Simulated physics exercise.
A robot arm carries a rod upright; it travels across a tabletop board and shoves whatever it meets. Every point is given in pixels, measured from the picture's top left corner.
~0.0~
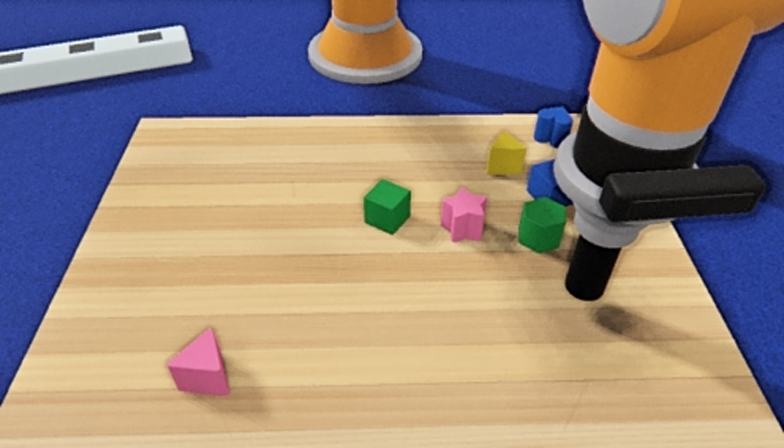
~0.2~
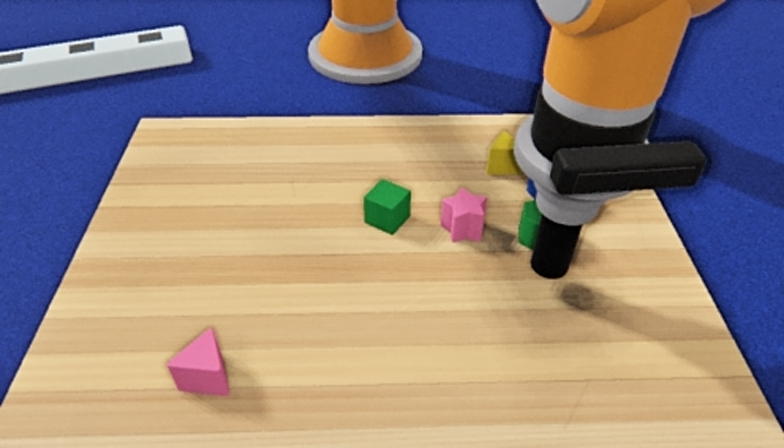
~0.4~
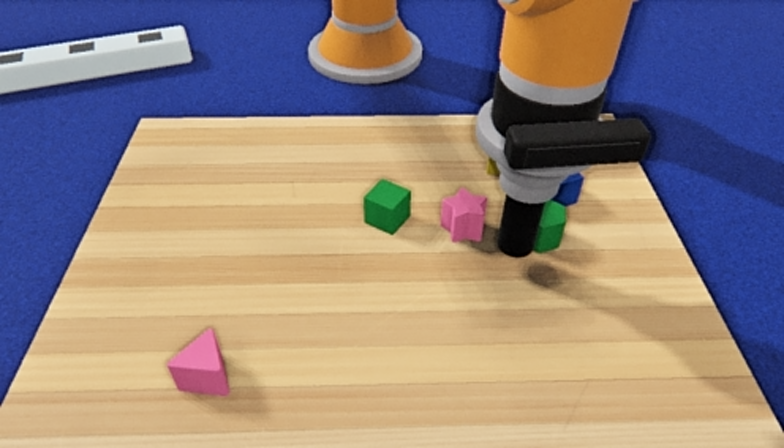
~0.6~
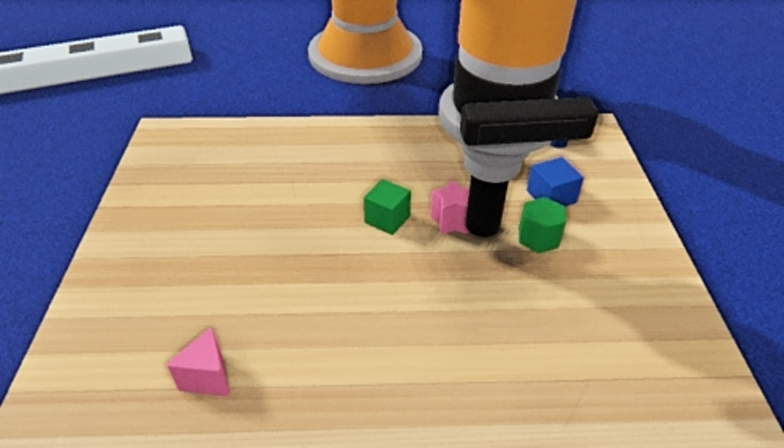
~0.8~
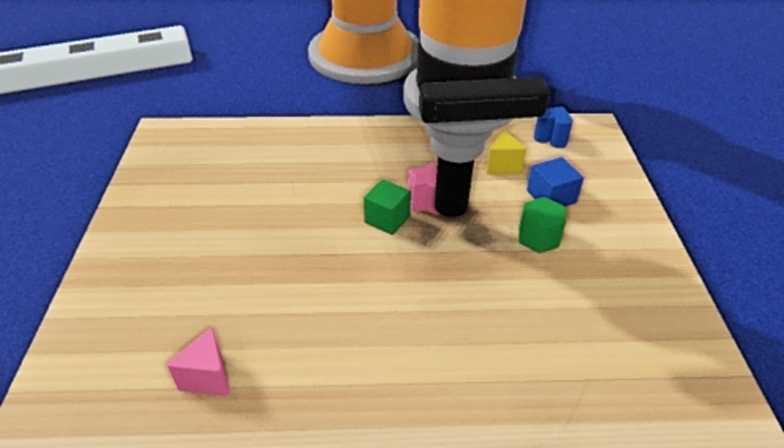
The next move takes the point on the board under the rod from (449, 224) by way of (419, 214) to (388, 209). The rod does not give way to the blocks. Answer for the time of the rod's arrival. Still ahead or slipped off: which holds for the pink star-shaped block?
Answer: Slipped away.
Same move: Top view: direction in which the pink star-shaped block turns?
The answer is clockwise.
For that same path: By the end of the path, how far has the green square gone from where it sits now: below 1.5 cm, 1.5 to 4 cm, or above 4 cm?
Final distance: 1.5 to 4 cm.
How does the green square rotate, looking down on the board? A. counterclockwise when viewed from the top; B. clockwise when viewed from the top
Choice A: Counterclockwise when viewed from the top.
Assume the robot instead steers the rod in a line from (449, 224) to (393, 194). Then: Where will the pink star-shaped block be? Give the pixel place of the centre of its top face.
The spot you're after is about (398, 149) in the image.
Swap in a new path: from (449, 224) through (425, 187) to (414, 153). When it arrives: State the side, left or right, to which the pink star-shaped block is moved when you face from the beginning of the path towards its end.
Gets pushed left.
The first path, step by step. Halfway along, rod at (420, 196); green square at (380, 193); pink star-shaped block at (414, 166), turned 45° clockwise.
At the end, rod at (388, 191); green square at (356, 191), turned 55° anticlockwise; pink star-shaped block at (405, 164), turned 85° clockwise; green hexagonal block in place.
